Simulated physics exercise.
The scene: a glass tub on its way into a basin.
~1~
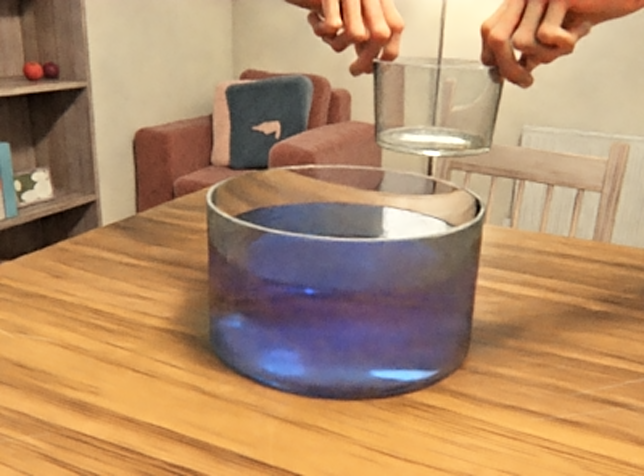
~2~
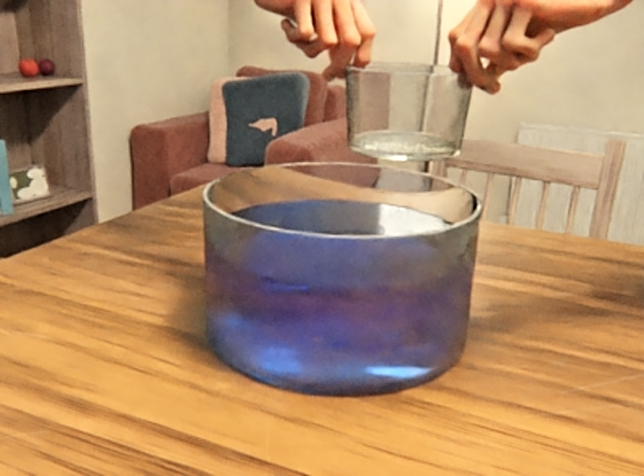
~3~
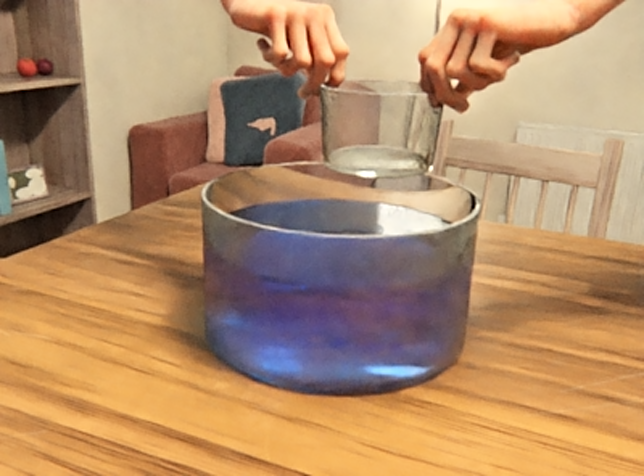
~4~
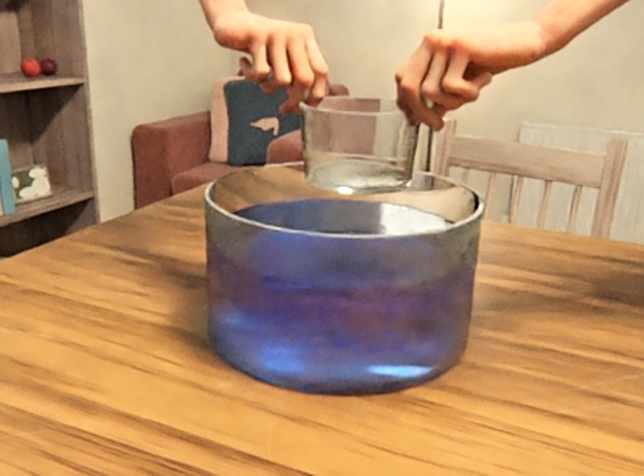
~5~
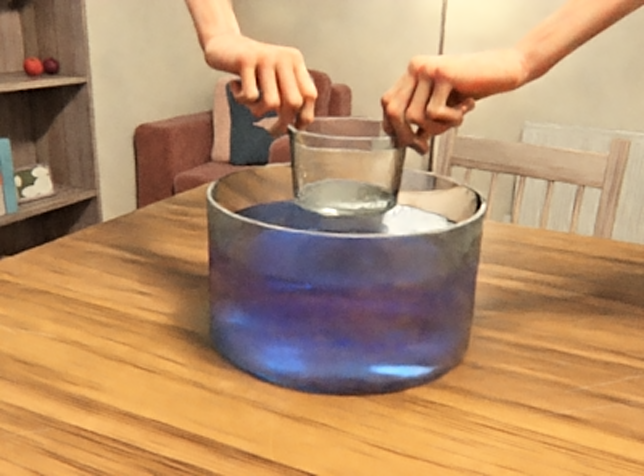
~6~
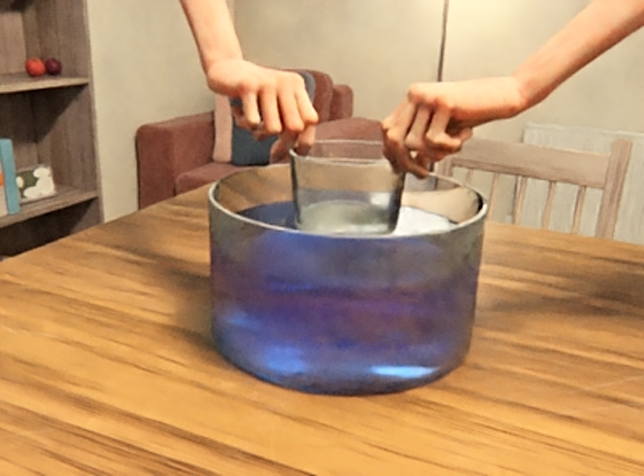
Two hands hold a small clear glass tub by its rim, above and behind the right side of a large round glass basin of bluish-purple liquid on a wooden table. They carry it left and steadily lower it inside the basin's rim, down to the liquid's surface.
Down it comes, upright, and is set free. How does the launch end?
It stays afloat.
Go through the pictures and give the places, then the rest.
Tub (436, 101) empty; above the basin, in the first picture.
Tub (407, 107) empty; coming down, in the second picture.
Tub (380, 124) empty; lower, in the third picture.
Tub (359, 141) empty; lower still, in the fourth picture.
Tub (347, 162) empty; close to the surface, in the fifth picture.
Tub (348, 186) empty; just over the surface, in the sixth picture.
A moment on, the tub dips into the dyed water.
Further on, it bobs and steadies.
When it is over, the tub floats with about half of its side showing.
